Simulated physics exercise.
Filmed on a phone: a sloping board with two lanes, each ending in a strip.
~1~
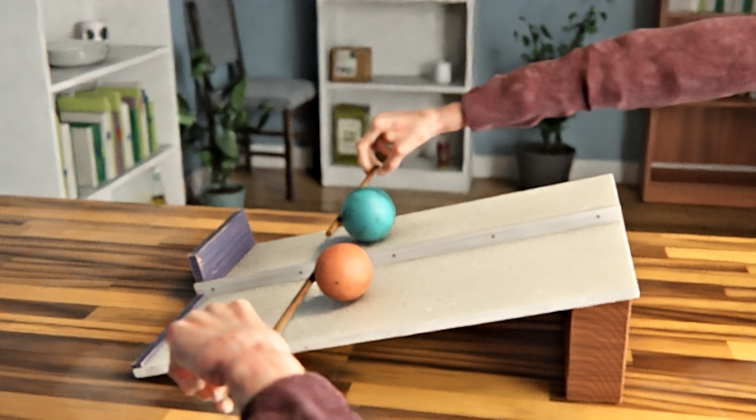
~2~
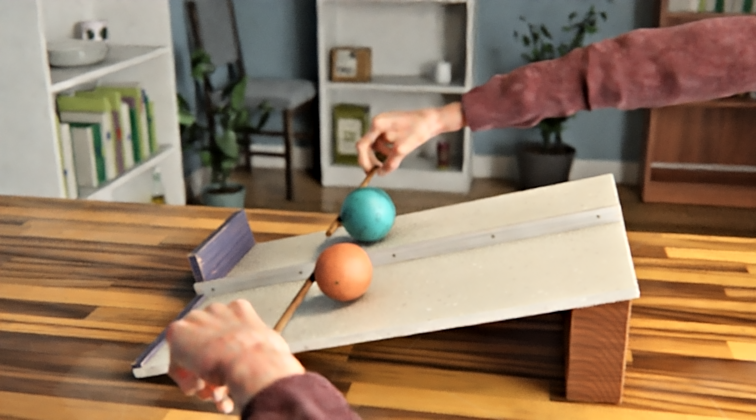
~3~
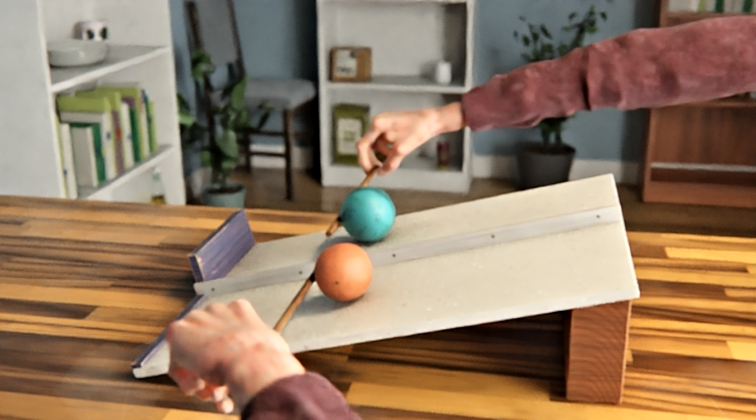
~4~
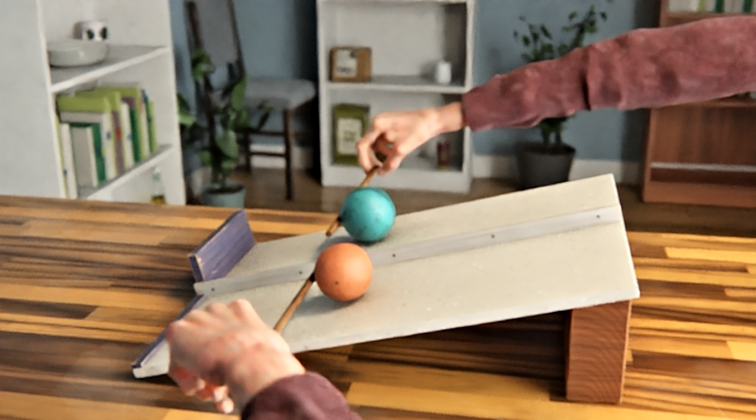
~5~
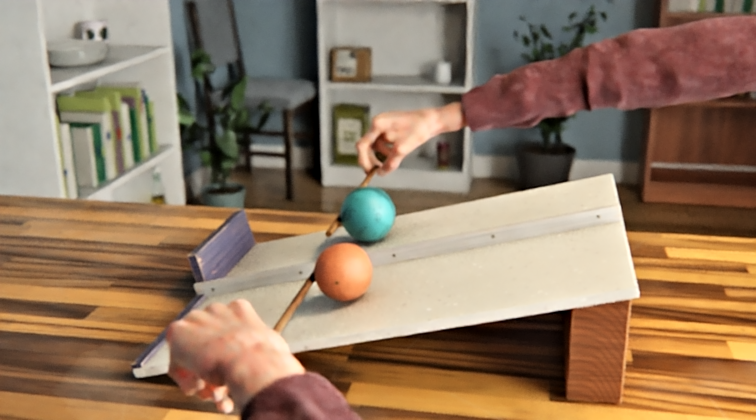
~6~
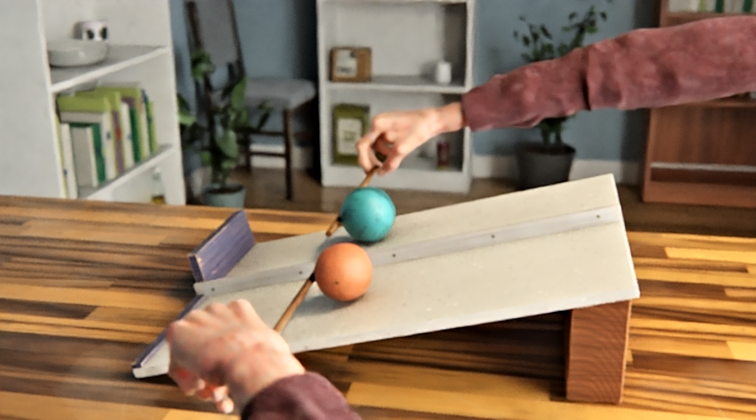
On a wooden table indoors, two hands holding sticks against a turquoise ball and an orange ball on a sloping board, nothing moving.
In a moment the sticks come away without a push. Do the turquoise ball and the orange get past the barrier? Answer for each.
The turquoise ball is held by the strip and the orange goes over the end.
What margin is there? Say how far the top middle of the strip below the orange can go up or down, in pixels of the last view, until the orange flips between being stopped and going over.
Some 12 pixels, up.
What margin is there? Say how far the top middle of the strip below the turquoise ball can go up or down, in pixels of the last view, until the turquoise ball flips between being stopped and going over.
Some 24 pixels, down.
Then, 0.68 s on from there, turquoise ball resting against the strip near (251, 238); orange off the board near (102, 313).
In the end, the turquoise ball stops on the board, near (251, 238); the orange rolls off the board.
